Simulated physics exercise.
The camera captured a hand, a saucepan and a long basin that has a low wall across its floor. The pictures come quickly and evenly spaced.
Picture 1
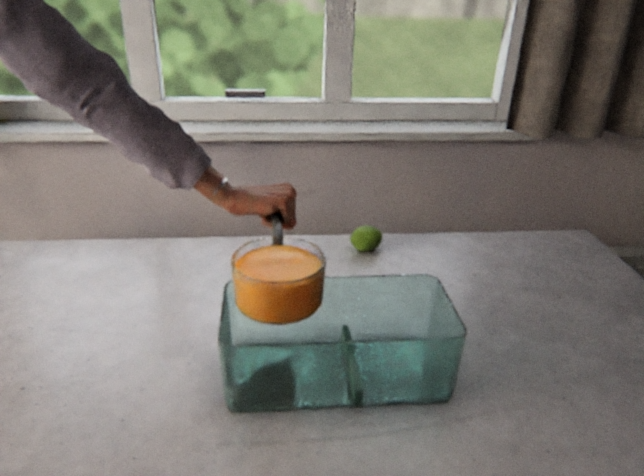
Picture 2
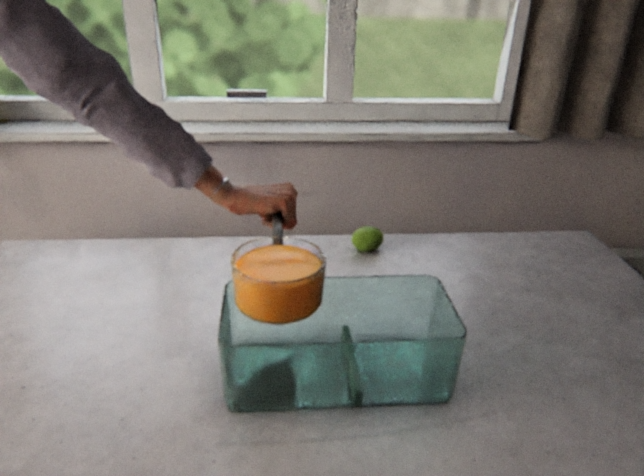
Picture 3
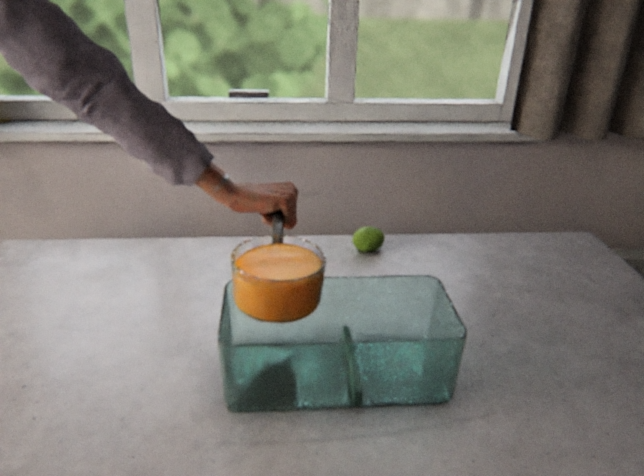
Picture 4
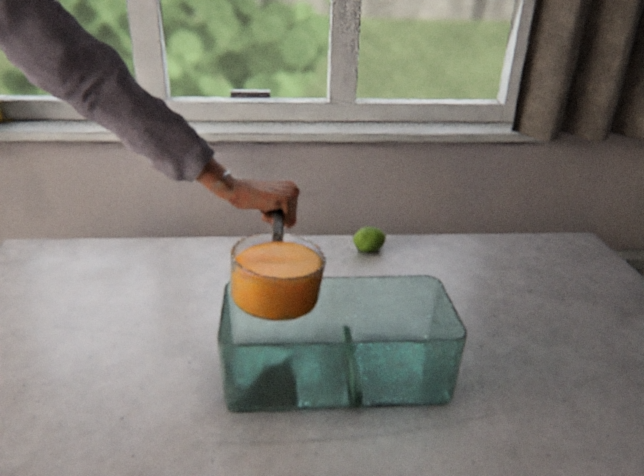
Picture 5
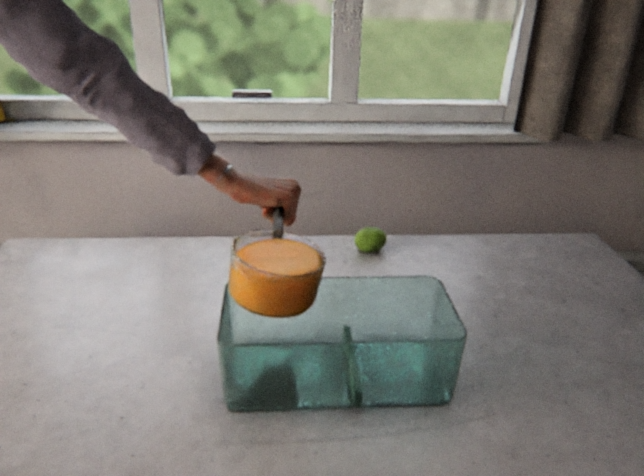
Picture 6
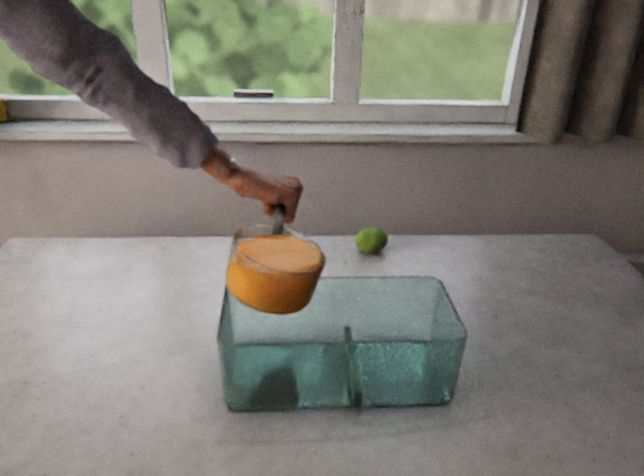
At first, a hand reaching in from the left holds a clear saucepan of orange juice almost level above a long, greenish glass basin with a low wall across its floor. Then the hand slowly tilts the pan slightly to the right, while the basin and the green fruit behind stay put.
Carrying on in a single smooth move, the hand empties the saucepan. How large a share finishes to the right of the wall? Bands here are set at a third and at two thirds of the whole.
I expect the share right of the wall to be beyond two thirds.
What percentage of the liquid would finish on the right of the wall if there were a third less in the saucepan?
Something like 90 per cent, give or take.
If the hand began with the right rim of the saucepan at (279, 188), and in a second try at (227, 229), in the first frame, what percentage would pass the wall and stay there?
Near 75 % and 20 %.
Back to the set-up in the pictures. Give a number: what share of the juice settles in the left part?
About 15 per cent.
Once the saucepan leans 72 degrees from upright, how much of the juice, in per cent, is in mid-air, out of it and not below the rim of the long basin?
About 30 per cent.
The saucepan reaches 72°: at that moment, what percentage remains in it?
50 %.
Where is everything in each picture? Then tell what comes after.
In the first frame, it leans 0°; its right rim is at (325, 259); the juice meets the walls at (235, 265) and (323, 262); the long basin's rim runs from (222, 312) to (451, 304); the wall's top is at (352, 356).
In the second frame, it leans 1°; its right rim is at (325, 259); the juice meets the walls at (235, 264) and (323, 262).
In the third frame, it leans 2°; its right rim is at (325, 259); the juice meets the walls at (234, 263) and (323, 260).
In the fourth frame, it leans 6°; its right rim is at (325, 259); the juice meets the walls at (234, 261) and (322, 259).
In the fifth frame, it leans 10°; its right rim is at (325, 259); the juice meets the walls at (233, 257) and (322, 256).
In the sixth frame, it leans 15°; its right rim is at (324, 259); the juice meets the walls at (232, 253) and (323, 254).
A moment on, the tilt is 72° and 51 per cent is still to pour, 3 is left of the wall and 16 right of it.
Next, the tilt is 106° and 6 per cent is still to pour, 7 is left of the wall and 77 right of it.
Then the tilt is 112° and 0 per cent is still to pour, 13 is left of the wall and 87 right of it.
Later the tilt is 112° and 0 per cent is still to pour, 13 is left of the wall and 86 right of it.
Finally, 13 per cent lies left of the wall, 86 right of it and 1 outside.
